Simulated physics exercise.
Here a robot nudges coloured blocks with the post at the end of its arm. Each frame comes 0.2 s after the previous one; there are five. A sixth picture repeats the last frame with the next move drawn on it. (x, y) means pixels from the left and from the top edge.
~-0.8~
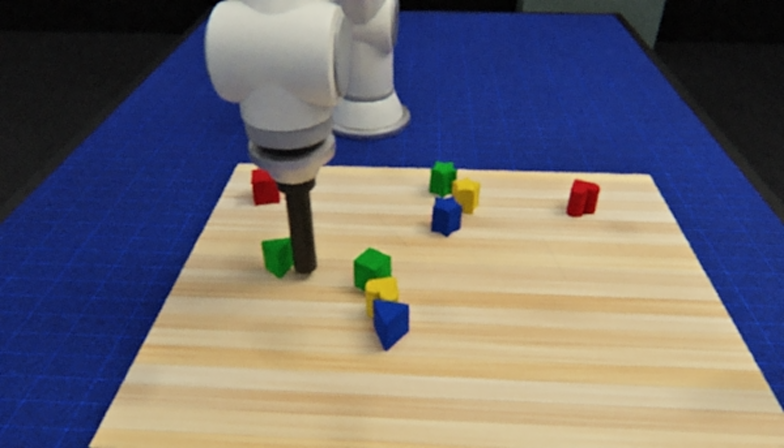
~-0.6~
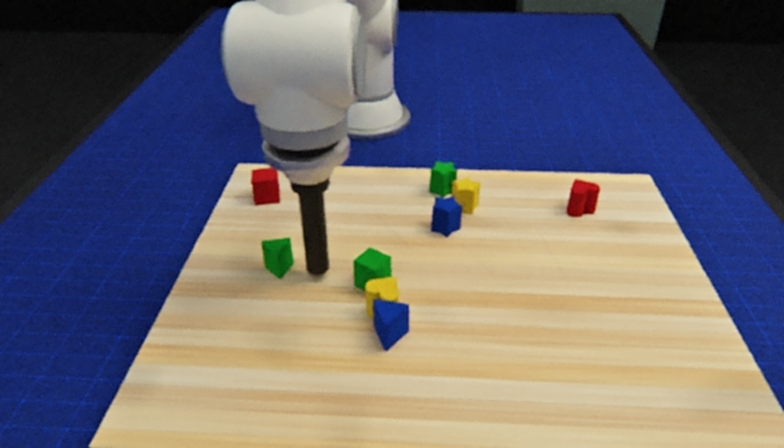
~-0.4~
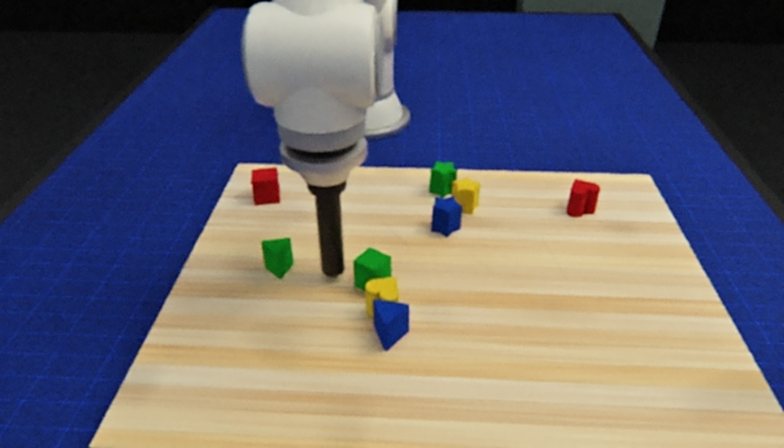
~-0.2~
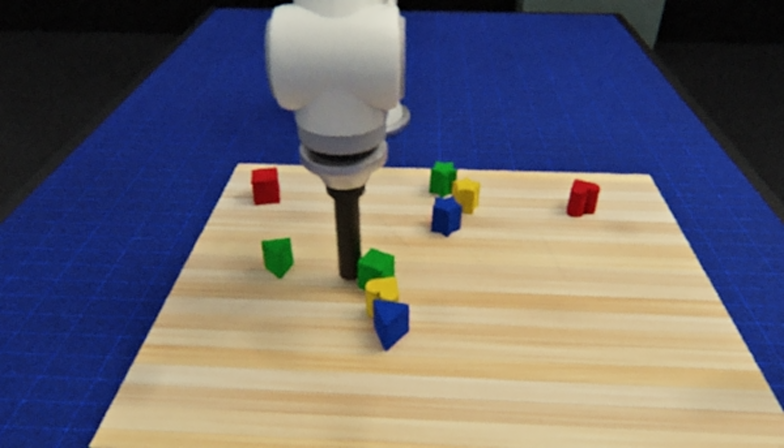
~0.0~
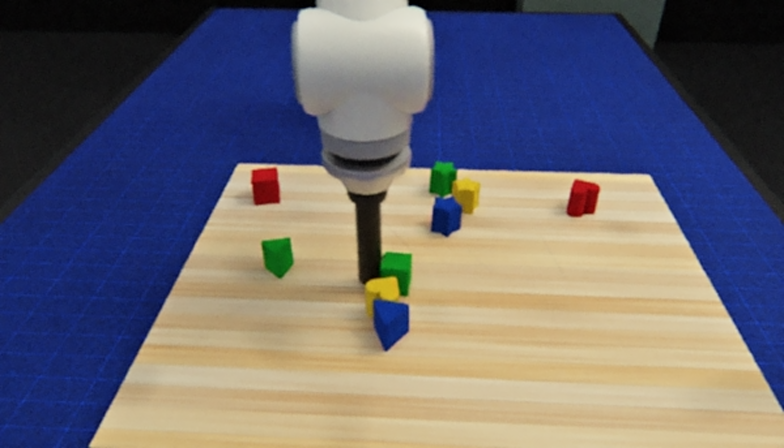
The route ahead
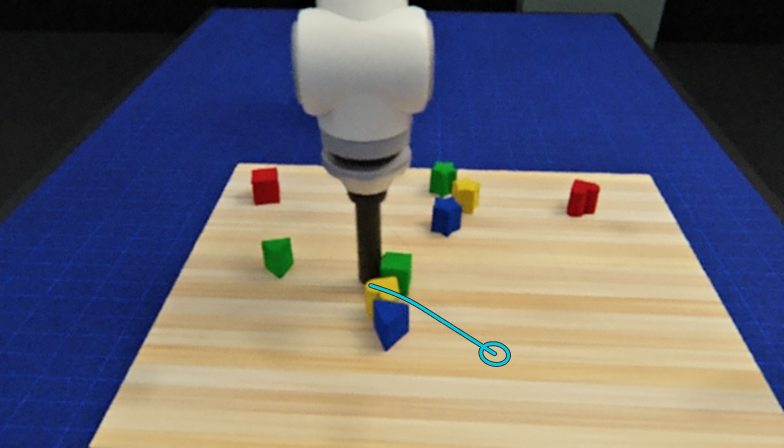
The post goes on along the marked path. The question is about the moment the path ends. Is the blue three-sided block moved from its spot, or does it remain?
By the last moment, the blue three-sided block will still be in its place.
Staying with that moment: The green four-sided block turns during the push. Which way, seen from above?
Turns anticlockwise.
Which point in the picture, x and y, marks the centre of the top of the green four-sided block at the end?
The middle of its top is at (431, 263).
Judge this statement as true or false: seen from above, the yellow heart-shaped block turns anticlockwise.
The statement is false.
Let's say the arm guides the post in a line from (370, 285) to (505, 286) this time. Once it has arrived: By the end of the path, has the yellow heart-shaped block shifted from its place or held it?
That block will keep its spot.
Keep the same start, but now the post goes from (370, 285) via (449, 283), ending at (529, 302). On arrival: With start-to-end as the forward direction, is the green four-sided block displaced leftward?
Yes
Path on the board, from (370, 285) over (432, 314) to (495, 354).
The first path, step by step. One third of the way, post at (413, 295); yellow heart-shaped block at (389, 288), turned 35° clockwise; green four-sided block at (430, 263), turned 55° anticlockwise.
Two thirds of the way, post at (452, 319); yellow heart-shaped block at (389, 288), turned 35° clockwise; green four-sided block at (431, 263), turned 55° anticlockwise.
At the end, post at (496, 346); yellow heart-shaped block at (389, 288), turned 35° clockwise; blue three-sided block in place; green four-sided block at (431, 263), turned 55° anticlockwise.
